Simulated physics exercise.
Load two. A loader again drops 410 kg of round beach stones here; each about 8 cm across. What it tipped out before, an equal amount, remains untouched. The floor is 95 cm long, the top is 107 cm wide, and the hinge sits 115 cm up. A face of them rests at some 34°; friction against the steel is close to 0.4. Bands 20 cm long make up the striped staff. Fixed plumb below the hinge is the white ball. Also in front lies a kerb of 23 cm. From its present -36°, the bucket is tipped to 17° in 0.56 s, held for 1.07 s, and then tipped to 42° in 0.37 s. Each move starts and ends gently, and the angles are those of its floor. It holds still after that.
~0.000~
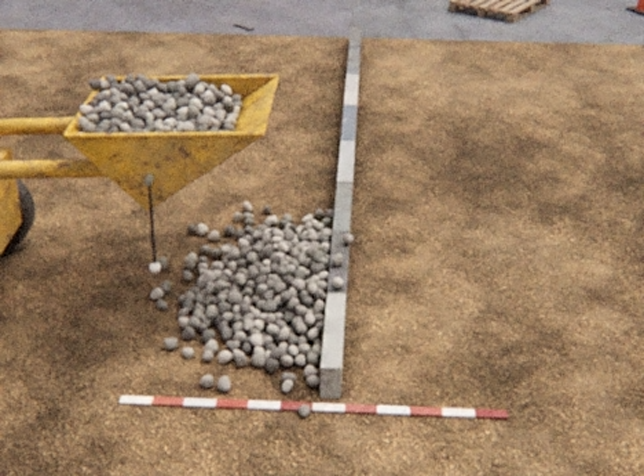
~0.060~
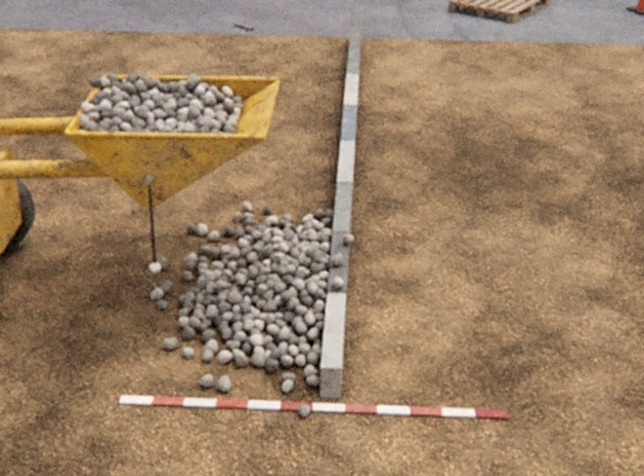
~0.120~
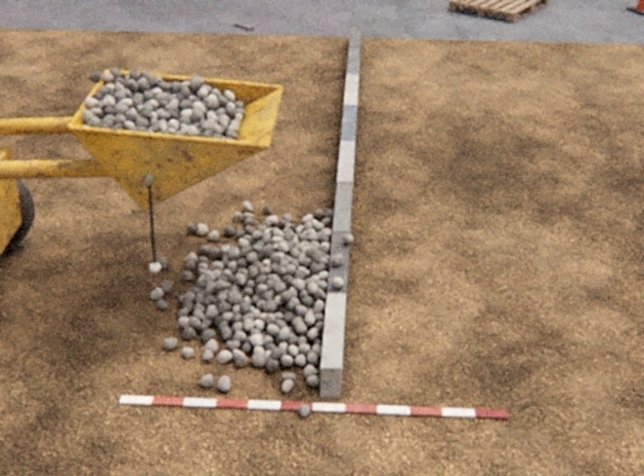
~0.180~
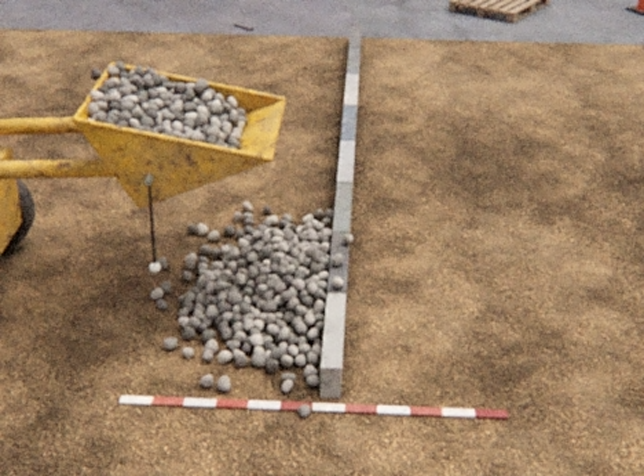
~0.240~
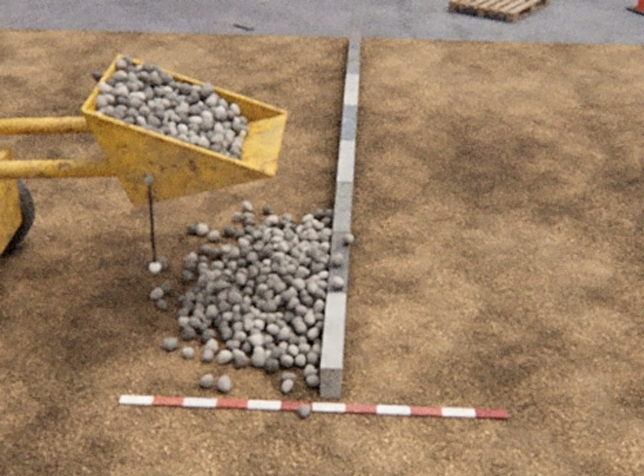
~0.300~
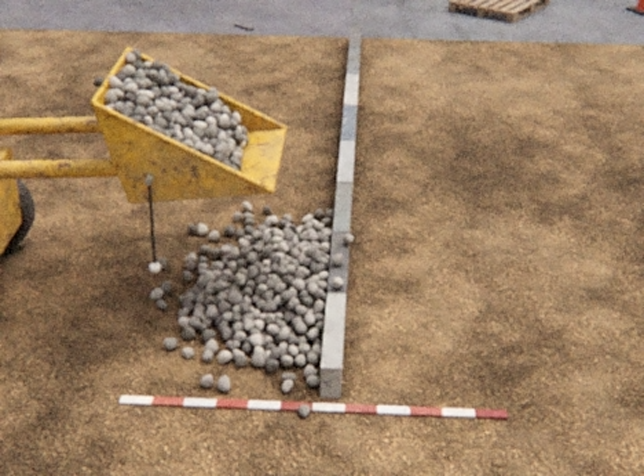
On sandy ground, a yellow loader bucket full of round grey stones tilting gradually down to the right above a stone heap against a kerb.
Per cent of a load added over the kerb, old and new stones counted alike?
Some 26 %.
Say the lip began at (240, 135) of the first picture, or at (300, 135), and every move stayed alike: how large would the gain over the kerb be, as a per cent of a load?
I'd say close to 10 per cent for one and close to 55 per cent for the other, in that order.
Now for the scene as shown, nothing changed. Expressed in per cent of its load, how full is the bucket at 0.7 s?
Some 100 %, roughly, is held.
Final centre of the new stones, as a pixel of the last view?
They come to rest centred about (305, 272).
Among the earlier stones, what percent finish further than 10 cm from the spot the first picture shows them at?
I'd say roughly 10 per cent of them.
After 0.4 s the floor is at 9°; in per cent of one load, 100 in the bucket, 100 on this side of the kerb; the foremost stones are at (332, 261).
After 0.7 s the floor is at 17°; in per cent of one load, 100 in the bucket, 101 on this side of the kerb; the foremost stones are at (332, 261).
After 2.5 s the floor is at 42°; in per cent of one load, 0 in the bucket, 175 on this side of the kerb, 25 over the kerb; the foremost stones are at (549, 296).
After 5.2 s the floor is at 42°; in per cent of one load, 0 in the bucket, 174 on this side of the kerb, 26 over the kerb; the foremost stones are at (552, 296). Net gain over the kerb, 26.
